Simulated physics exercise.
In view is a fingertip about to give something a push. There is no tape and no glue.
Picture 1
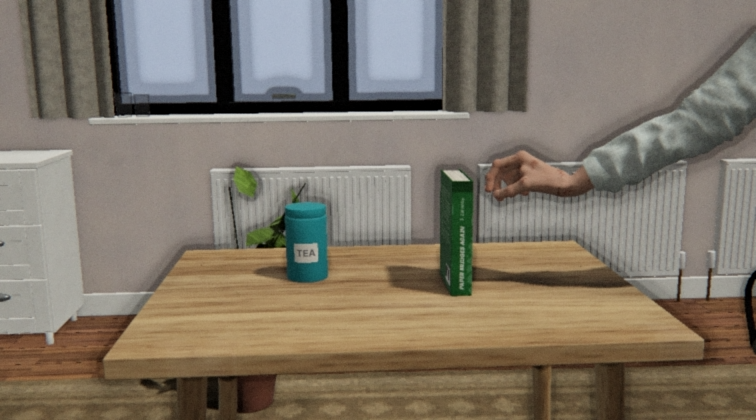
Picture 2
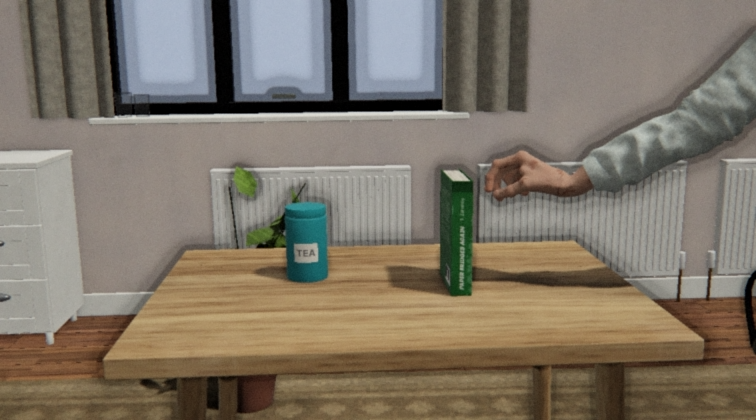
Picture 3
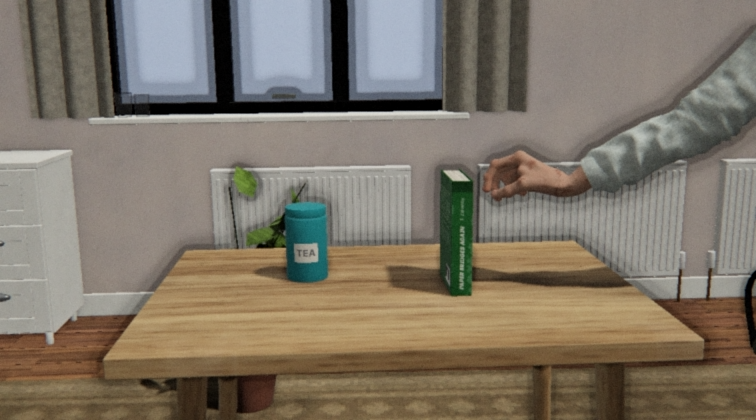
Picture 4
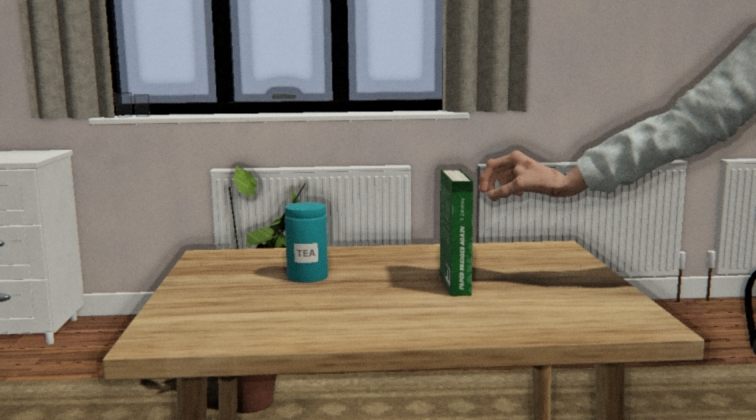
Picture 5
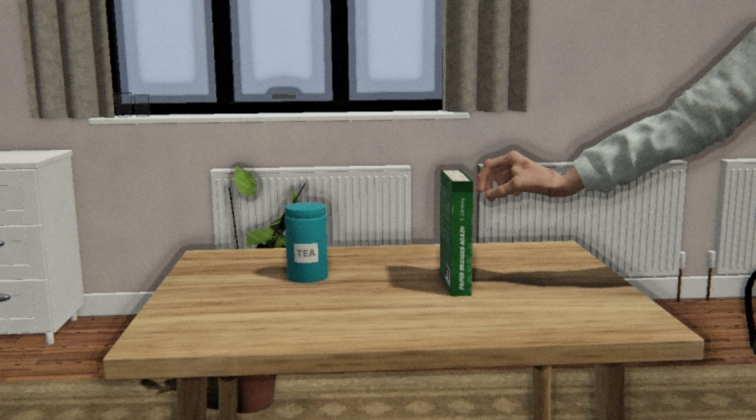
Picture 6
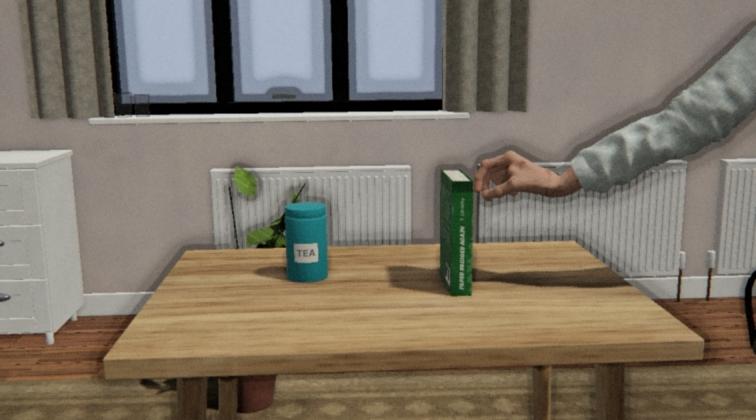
In a room with pale mauve walls, a window with grey curtains and white radiators, a fixed, level view faces a wooden table. A teal tin labelled tea stands left of centre, an upright green book stands to its right, and a grey-sleeved arm reaches in from the right. The hand inches left toward the book's upper edge while the book, tin and camera stay still.
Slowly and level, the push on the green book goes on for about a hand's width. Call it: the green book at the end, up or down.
Down.
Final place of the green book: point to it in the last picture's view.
In the last picture, near pixel (385, 277).
Then, 1.10 s on from there, green book turned 27° from how it was put near (429, 233).
Then, 1.30 s on from there, green book on its side near (386, 278).
In the end, toppled on the table, green book. At the end, from the last picture's camera, green book near (385, 276).
